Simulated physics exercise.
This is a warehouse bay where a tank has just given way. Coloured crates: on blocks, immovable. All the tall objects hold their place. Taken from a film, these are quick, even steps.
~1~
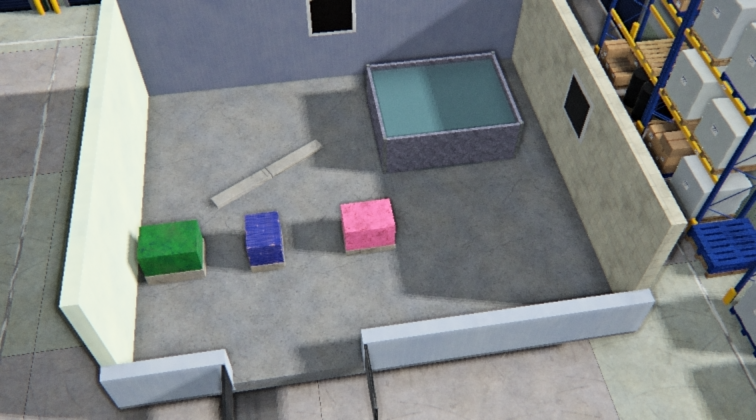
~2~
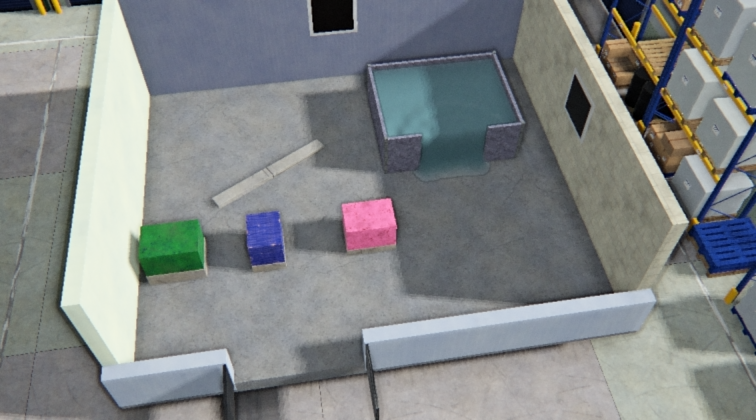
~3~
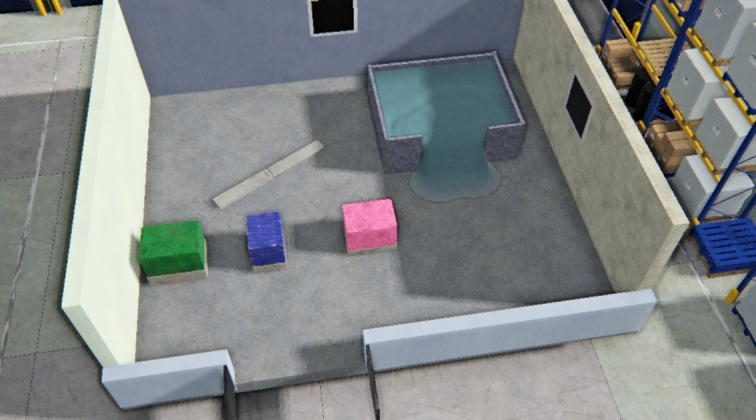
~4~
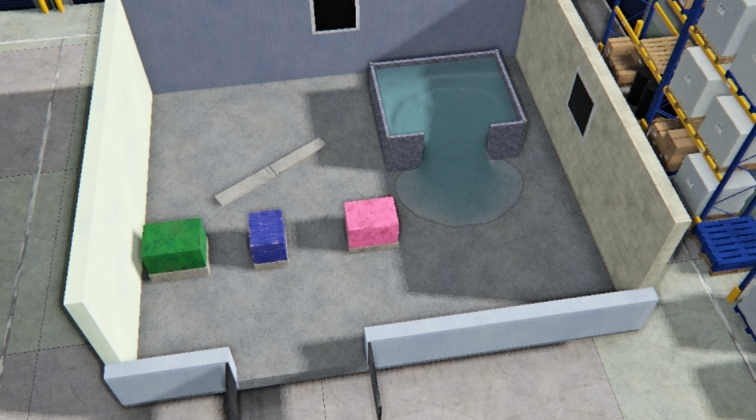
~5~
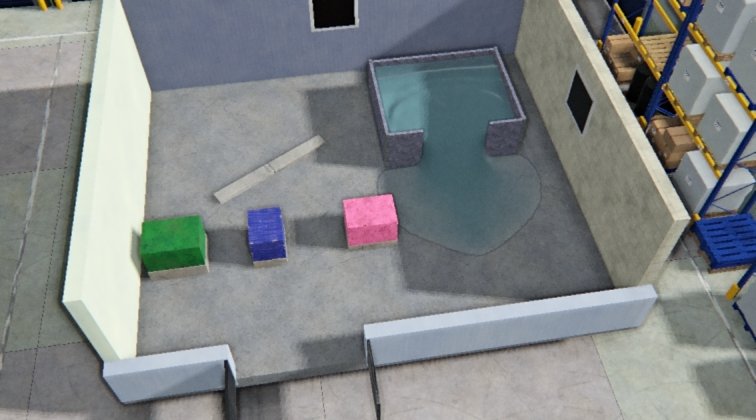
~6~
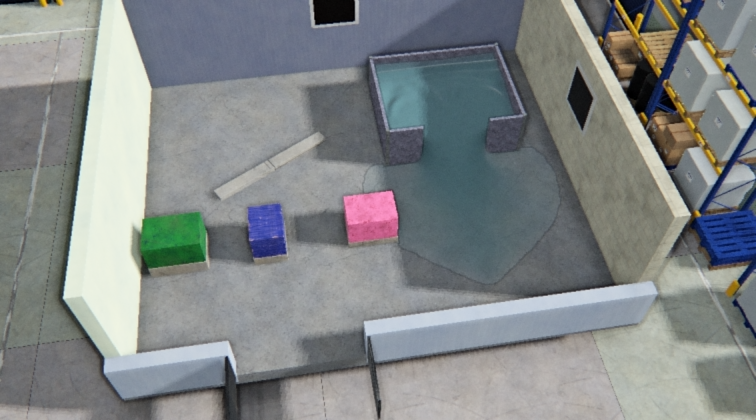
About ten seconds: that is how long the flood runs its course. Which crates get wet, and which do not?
Crate by crate: The green crate does not, the pink crate does, the blue crate does not.
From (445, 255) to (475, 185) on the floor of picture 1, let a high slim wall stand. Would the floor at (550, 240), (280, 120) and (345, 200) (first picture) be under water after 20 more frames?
The first point comes out inundated, the next unwetted, the last inundated.
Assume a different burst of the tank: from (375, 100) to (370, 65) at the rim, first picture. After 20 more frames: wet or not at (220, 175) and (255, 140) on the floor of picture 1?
Well, the first one's sitting in a puddle and the next one's sitting in a puddle.
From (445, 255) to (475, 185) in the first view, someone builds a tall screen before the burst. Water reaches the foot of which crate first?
It's the crate marked pink.
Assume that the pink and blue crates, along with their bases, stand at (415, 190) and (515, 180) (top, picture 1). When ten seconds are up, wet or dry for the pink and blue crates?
Pink: Is overtopped. Blue: Is overtopped.
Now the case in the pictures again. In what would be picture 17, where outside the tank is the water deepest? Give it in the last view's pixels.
At about (620, 306).
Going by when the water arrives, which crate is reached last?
Crate: The crate marked green.
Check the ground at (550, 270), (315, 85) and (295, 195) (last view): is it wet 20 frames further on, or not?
First inundated, second spared, third inundated.
A moment on, water covers 30 % of the floor; the green crate not reached, the pink crate water round its plinth, the blue crate water round its plinth.
Next, water covers 35 % of the floor; the green crate not reached, the pink crate water round its plinth, the blue crate water round its plinth.
Then, water covers 50 % of the floor; the green crate water round its plinth, the pink crate water round its plinth, the blue crate water round its plinth.
Later, water covers 70 % of the floor; the green crate water round its plinth, the pink crate water round its plinth, the blue crate water round its plinth.
In the end, water covers 95 % of the floor; the green crate stayed above the water, the pink crate was topped, the blue crate stayed above the water.
